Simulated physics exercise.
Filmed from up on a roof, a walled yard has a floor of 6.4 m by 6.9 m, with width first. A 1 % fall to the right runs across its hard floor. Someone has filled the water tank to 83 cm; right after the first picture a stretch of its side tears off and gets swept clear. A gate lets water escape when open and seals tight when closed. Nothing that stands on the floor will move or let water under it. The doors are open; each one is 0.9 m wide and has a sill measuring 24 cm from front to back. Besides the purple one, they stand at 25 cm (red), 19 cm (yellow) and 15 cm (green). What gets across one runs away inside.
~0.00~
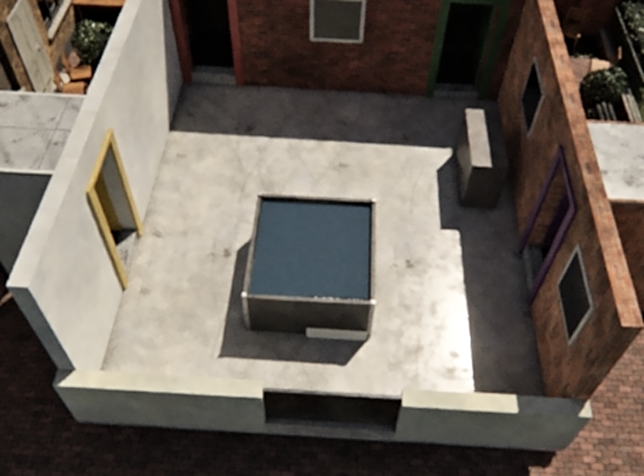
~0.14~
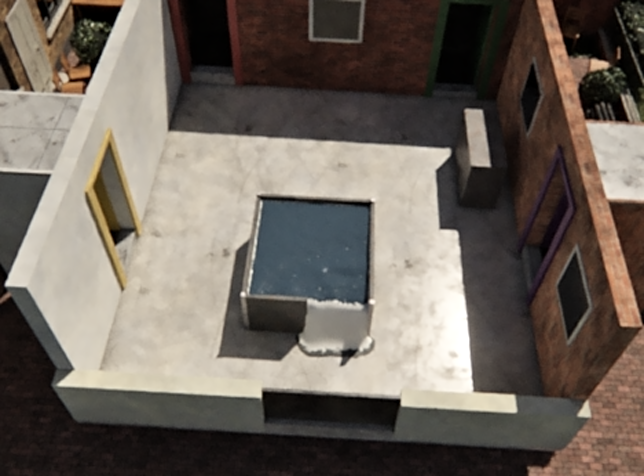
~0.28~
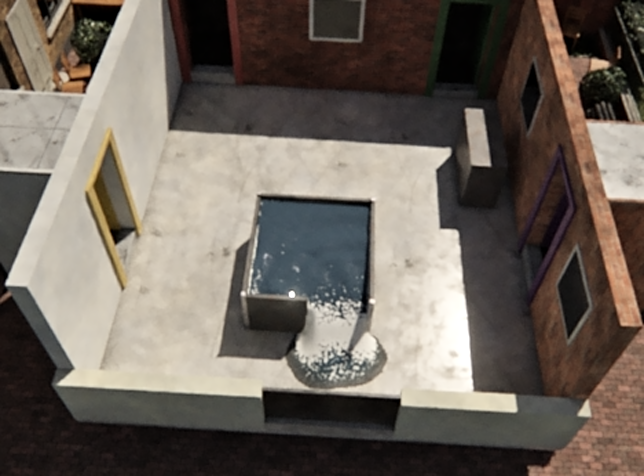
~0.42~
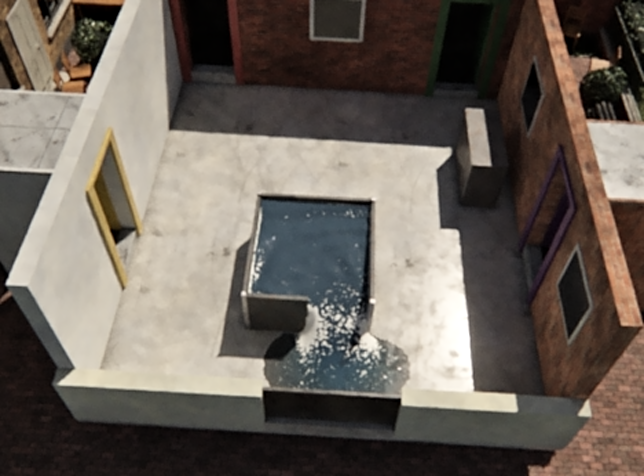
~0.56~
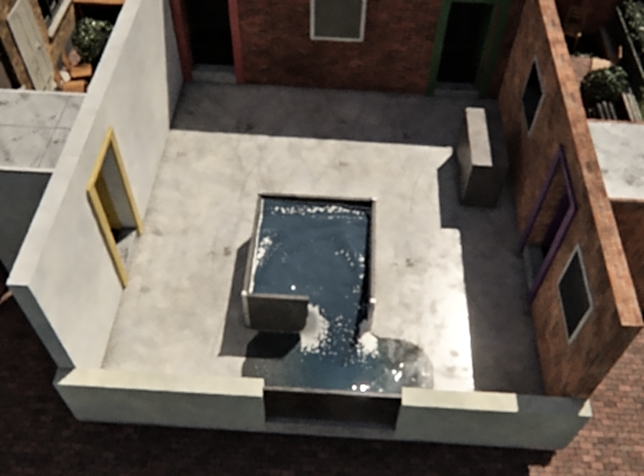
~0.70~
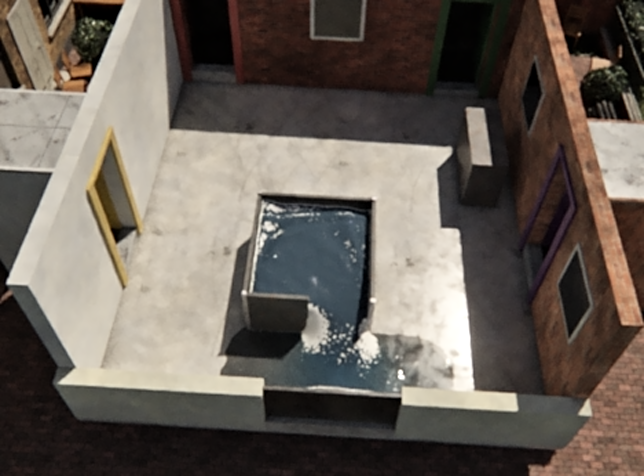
In the video, part of the near side of a square water tank in a walled yard gives way, and water pours through the gap onto the pale floor, spreading toward the low front wall and out to both sides.
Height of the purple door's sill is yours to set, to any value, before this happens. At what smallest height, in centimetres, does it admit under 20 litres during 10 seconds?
At about 6.5 centimetres.
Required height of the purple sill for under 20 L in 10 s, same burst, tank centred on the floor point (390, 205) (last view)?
Some 9.0 cm.
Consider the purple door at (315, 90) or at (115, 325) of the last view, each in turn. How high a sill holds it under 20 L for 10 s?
In turn: Roughly 9.5 cm, roughly 16 cm.
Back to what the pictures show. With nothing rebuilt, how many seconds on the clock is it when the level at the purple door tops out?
The level tops out near 3.0 seconds.
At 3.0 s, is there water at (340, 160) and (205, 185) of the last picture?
Note: Point one not yet reached; point two not yet reached.
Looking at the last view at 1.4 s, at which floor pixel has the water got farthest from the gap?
At about (94, 394).
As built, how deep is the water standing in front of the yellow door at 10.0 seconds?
Depth: Near 3.5 cm.
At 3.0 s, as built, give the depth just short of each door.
Lab note, depth in cm: Red 0; yellow 11; green 0; purple 12.
After 1.4 s water covers 15 % of the floor, deepest (56 cm) near (337, 409); it has not reached the purple door.
After 3.0 s water covers 40 % of the floor, deepest (34 cm) near (531, 422); 12 cm at the purple door, 0 litres in over its 24 cm sill.
After 10.0 s water covers 100 % of the floor, deepest (12 cm) near (496, 117); 5 cm at the purple door, 0 litres in over its 24 cm sill.
At the purple door as built, the water arrived by 2.0 s and peaked near 12 cm at 3.0 s.
Run again over the same 10 s with other heights there, 34 litres in over 5 cm, 15 litres over 7 cm. The limit of 20 litres is kept from about 6.5 cm up.
